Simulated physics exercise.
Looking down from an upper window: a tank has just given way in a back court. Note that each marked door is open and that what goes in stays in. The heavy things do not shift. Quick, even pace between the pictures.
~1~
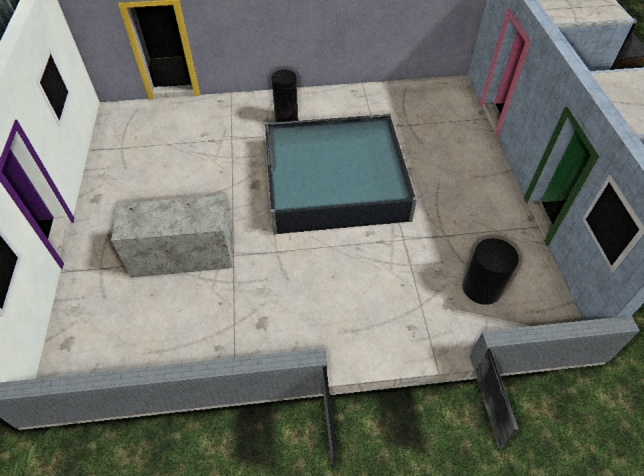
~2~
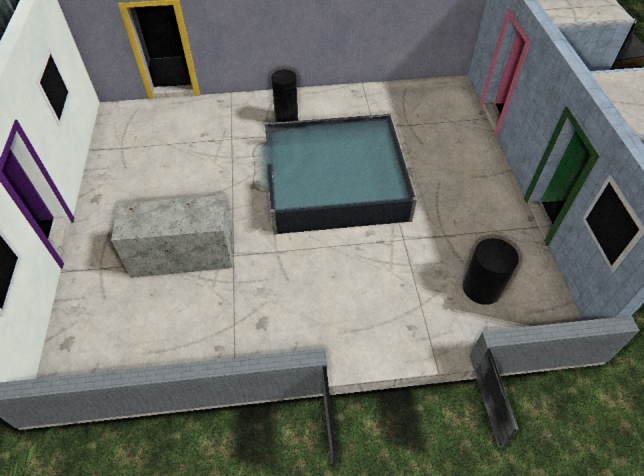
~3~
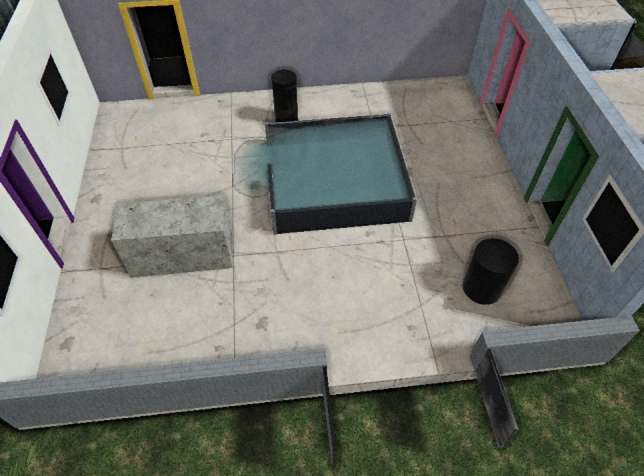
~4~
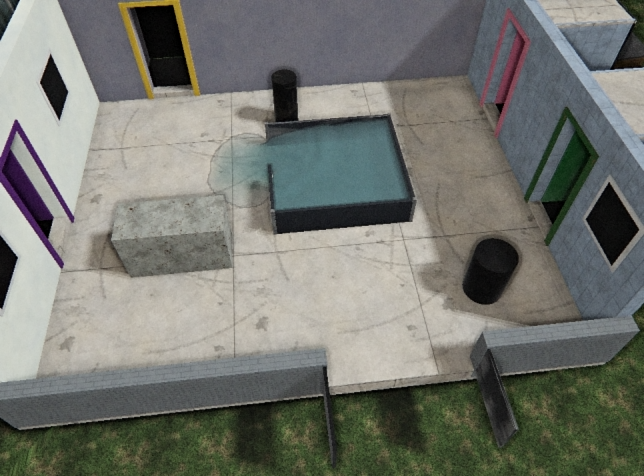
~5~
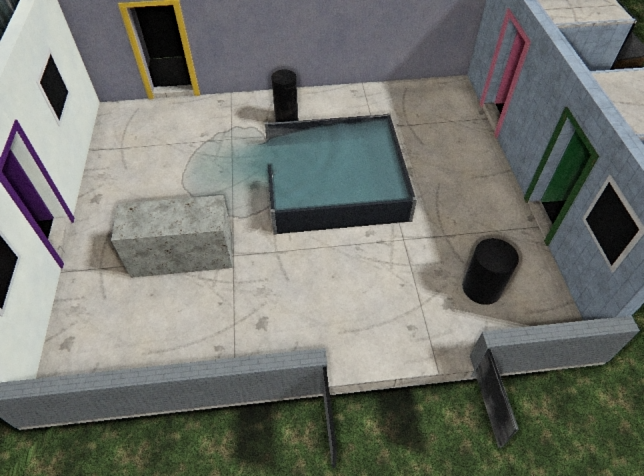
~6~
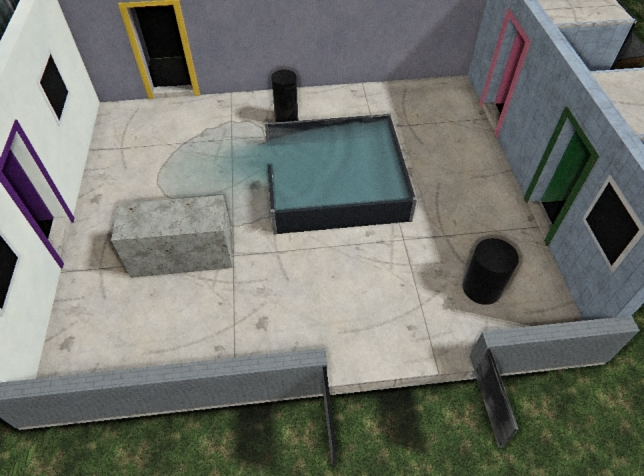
We see a paved court from above, with a still, dark-sided water tank between two black barrels. Water then pours from the tank's left side and spreads leftward across the paving in a widening pool behind a grey block.
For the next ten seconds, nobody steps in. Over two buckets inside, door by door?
Door by door: The purple door not over; the green door not over; the pink door not over; the yellow door not over.
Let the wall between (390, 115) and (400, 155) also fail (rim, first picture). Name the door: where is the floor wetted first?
My pick: The door marked pink.
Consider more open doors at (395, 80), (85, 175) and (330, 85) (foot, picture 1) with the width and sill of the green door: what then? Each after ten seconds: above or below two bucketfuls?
Stays below the line; crosses the line; stays below the line.
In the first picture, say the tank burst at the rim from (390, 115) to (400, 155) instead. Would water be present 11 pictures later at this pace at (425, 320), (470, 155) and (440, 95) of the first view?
Sequence: Spared / wetted / wetted.
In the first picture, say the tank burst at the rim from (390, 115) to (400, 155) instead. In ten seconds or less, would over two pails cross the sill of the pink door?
As I read it, the pink door overshoots.
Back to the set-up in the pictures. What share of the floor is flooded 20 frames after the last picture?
It should be close to 30 %.
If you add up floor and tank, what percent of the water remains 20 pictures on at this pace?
About 100 %.
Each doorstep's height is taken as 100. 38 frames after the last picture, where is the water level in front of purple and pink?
Depth ratios, approx.: 60 and 0 percent.
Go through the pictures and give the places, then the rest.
The first picture shows the water tank at (336, 162) is whole and still.
In the second picture, the front is at (263, 189), out from the gap at (271, 160).
In the third picture, water pours out at (271, 161) and has run to (241, 188).
In the fourth picture, the front is at (213, 180), out from the gap at (271, 160).
In the fifth picture, the front is at (188, 182), out from the gap at (271, 161).
In the sixth picture, the front is at (163, 182), out from the gap at (271, 161).
A moment on, water covers 20 % of the floor; the purple door not reached, the green door not reached, the pink door not reached, the yellow door not reached.
Next, water covers 25 % of the floor; the purple door wet at the sill, nothing in, the green door not reached, the pink door not reached, the yellow door wet at the sill, nothing in.
Then, water covers 30 % of the floor; the purple door wet at the sill, nothing in, the green door not reached, the pink door not reached, the yellow door wet at the sill, nothing in.
Later, water covers 40 % of the floor; the purple door wet at the sill, nothing in, the green door not reached, the pink door not reached, the yellow door under two buckets in.
In the end, water covers 75 % of the floor; the purple door wet at the sill, nothing in, the green door not reached, the pink door not reached, the yellow door under two buckets in.
